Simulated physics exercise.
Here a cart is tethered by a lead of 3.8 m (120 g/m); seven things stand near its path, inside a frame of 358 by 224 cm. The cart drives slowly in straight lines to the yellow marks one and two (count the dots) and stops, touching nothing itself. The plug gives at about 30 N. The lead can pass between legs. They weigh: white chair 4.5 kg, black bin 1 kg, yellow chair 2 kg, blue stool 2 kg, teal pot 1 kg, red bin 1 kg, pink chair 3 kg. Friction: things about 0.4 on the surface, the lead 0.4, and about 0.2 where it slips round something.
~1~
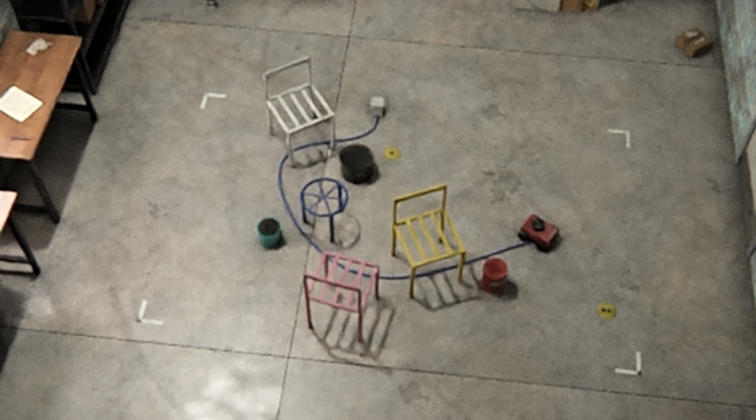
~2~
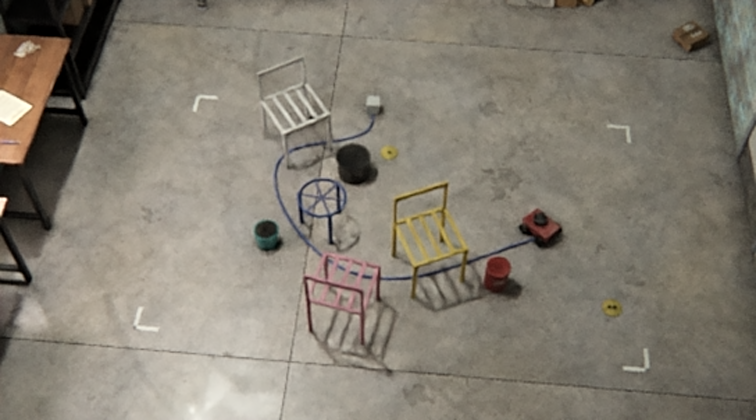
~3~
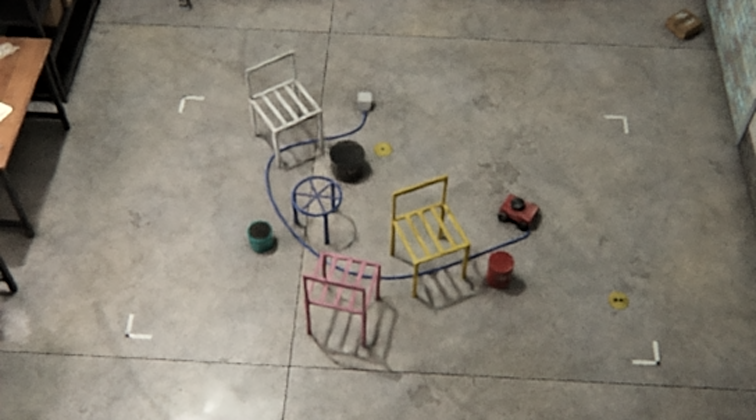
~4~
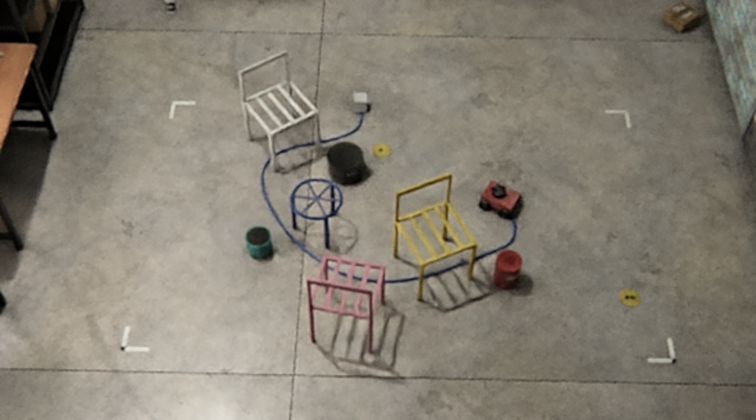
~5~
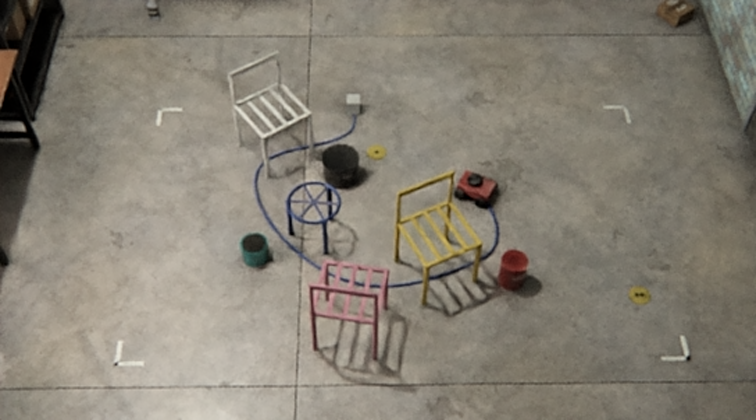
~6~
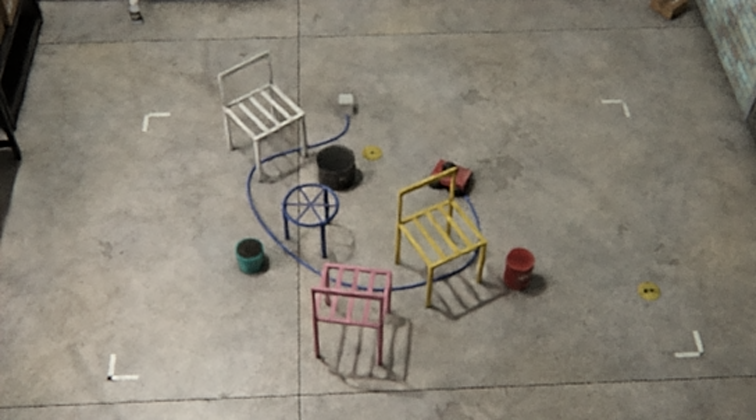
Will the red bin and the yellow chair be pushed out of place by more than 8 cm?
In order: The red bin stays put; the yellow chair hardly stirs.
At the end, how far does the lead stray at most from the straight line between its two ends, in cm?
Some 120 cm.
Next, cart at (380, 156), lead slack at the fixed end; nothing else has moved.
Then, cart at (466, 199), lead slack at the fixed end; nothing else has moved.
After that, cart at (560, 246), lead slack at the fixed end; nothing else has moved.
Later, cart at (644, 289), 6 N at the fixed end; nothing else has moved.
At the end, cart at (644, 289), 5 N at the fixed end; yellow chair 0 cm off its start at (442, 231), red bin 0 cm off its start at (521, 259), blue stool 2 cm off its start at (314, 202).
